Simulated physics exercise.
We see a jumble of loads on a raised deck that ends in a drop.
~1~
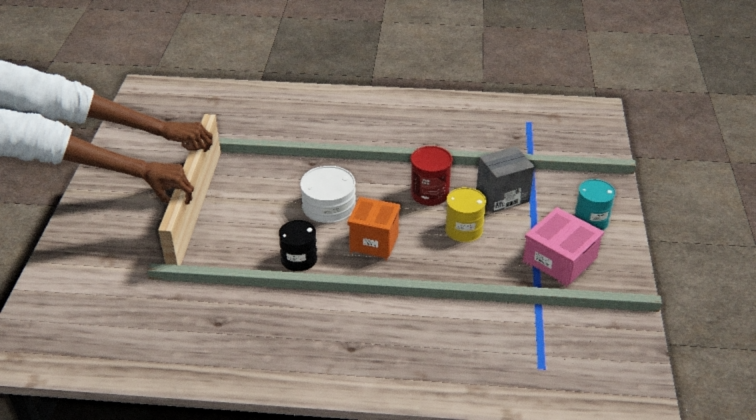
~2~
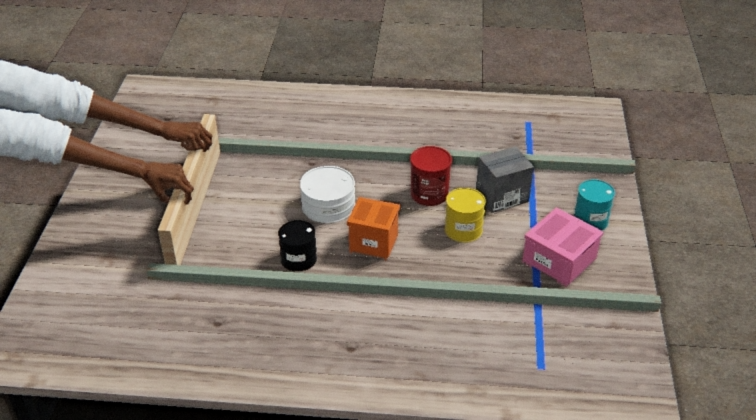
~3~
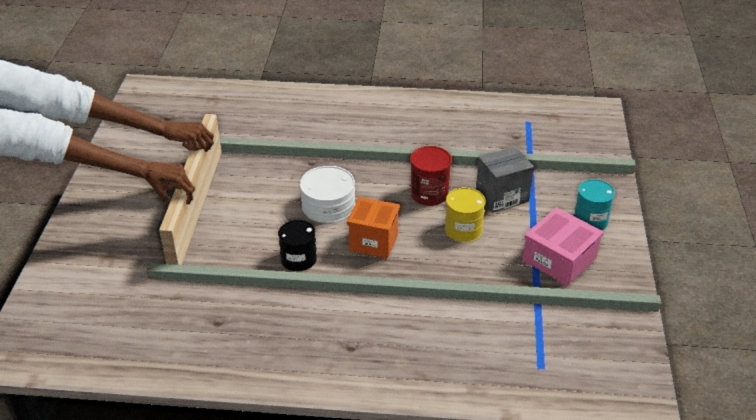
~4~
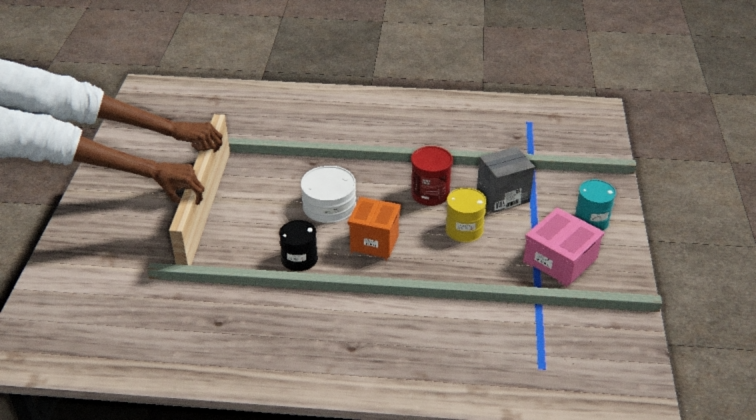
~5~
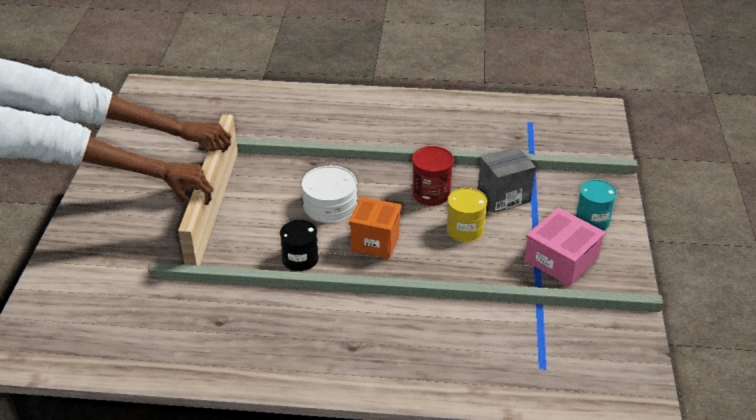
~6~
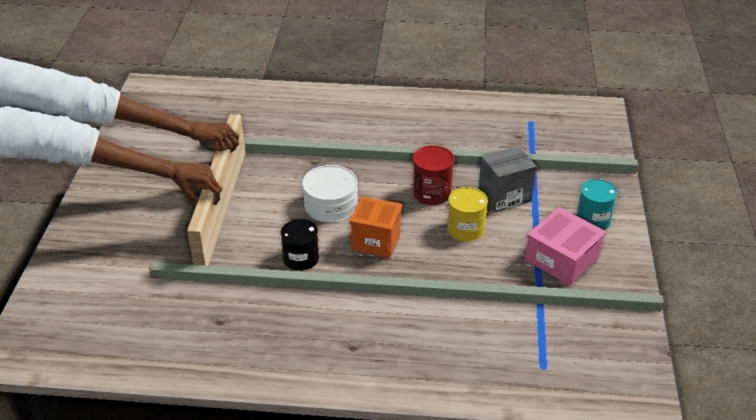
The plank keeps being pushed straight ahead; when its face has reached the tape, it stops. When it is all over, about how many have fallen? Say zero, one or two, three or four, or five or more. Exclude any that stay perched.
The tally of those that come down is nil.
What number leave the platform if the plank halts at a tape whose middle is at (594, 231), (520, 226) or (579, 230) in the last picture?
Going through them in order, you'd see 4, 0 and 1.
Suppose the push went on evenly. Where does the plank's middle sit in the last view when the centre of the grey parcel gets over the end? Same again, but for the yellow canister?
Near (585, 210) and (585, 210).
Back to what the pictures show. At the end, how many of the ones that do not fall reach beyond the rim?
Count of overhanging things: 0.
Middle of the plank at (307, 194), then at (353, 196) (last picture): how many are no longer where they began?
By the first moment it's 2, by the second it's 3.
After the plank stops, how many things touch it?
4.
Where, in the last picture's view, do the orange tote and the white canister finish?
(561, 236) and (564, 208), roughly.
Early on, none off yet; turquoise canister at rest near (596, 206); pink tote at rest near (564, 247); grey parcel at rest near (507, 179).
A while later, none off yet; turquoise canister at rest near (596, 206); pink tote at rest near (564, 247); grey parcel at rest near (511, 179).
Finally, the number that fall off is zero.
